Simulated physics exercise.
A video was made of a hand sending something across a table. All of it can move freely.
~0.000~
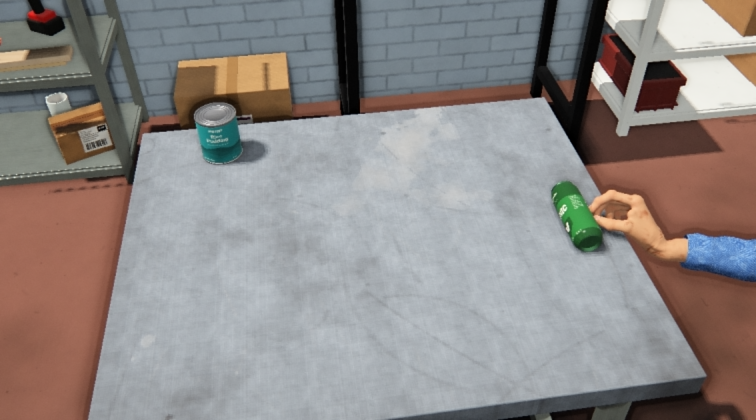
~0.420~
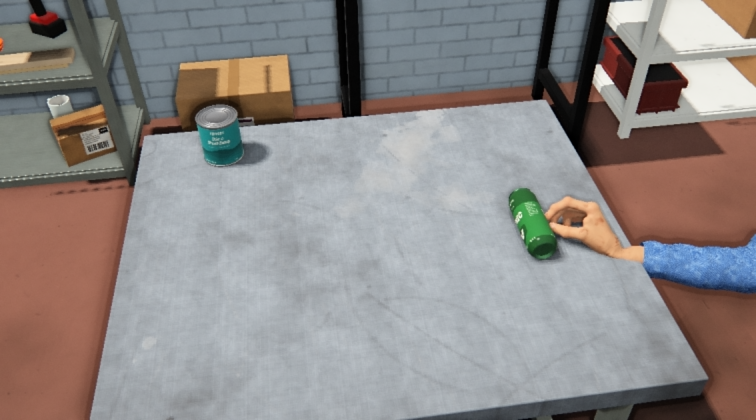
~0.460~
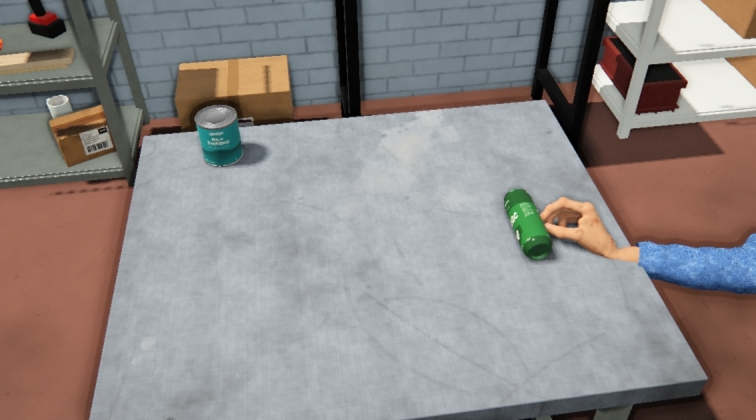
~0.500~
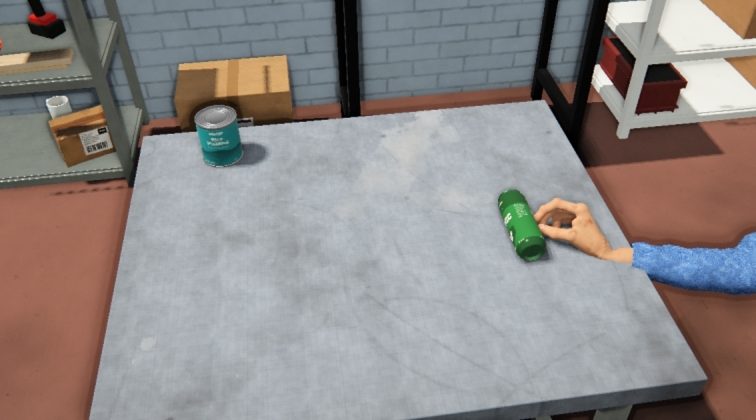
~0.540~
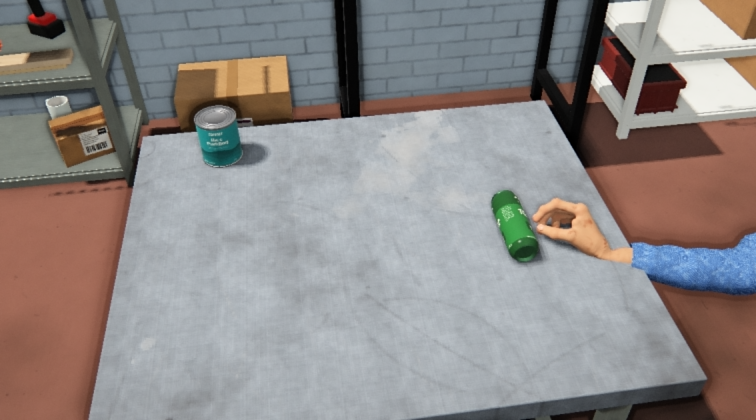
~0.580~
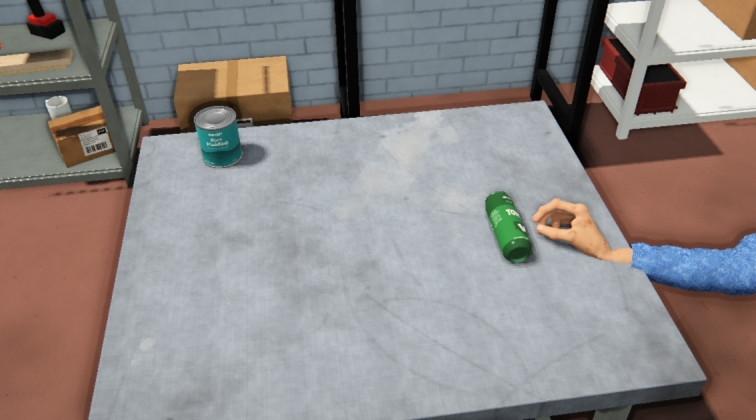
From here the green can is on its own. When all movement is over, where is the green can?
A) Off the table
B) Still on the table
Option B: Still on the table.
By 0.68 s, green can moved about its own width near (494, 228).
By 0.78 s, green can moved about its own width near (483, 229).
By 0.98 s, green can moved well along near (468, 231).
When it is over (1.5 s), moved from the start, green can. End places, in pixels of the last picture, green can near (463, 231).
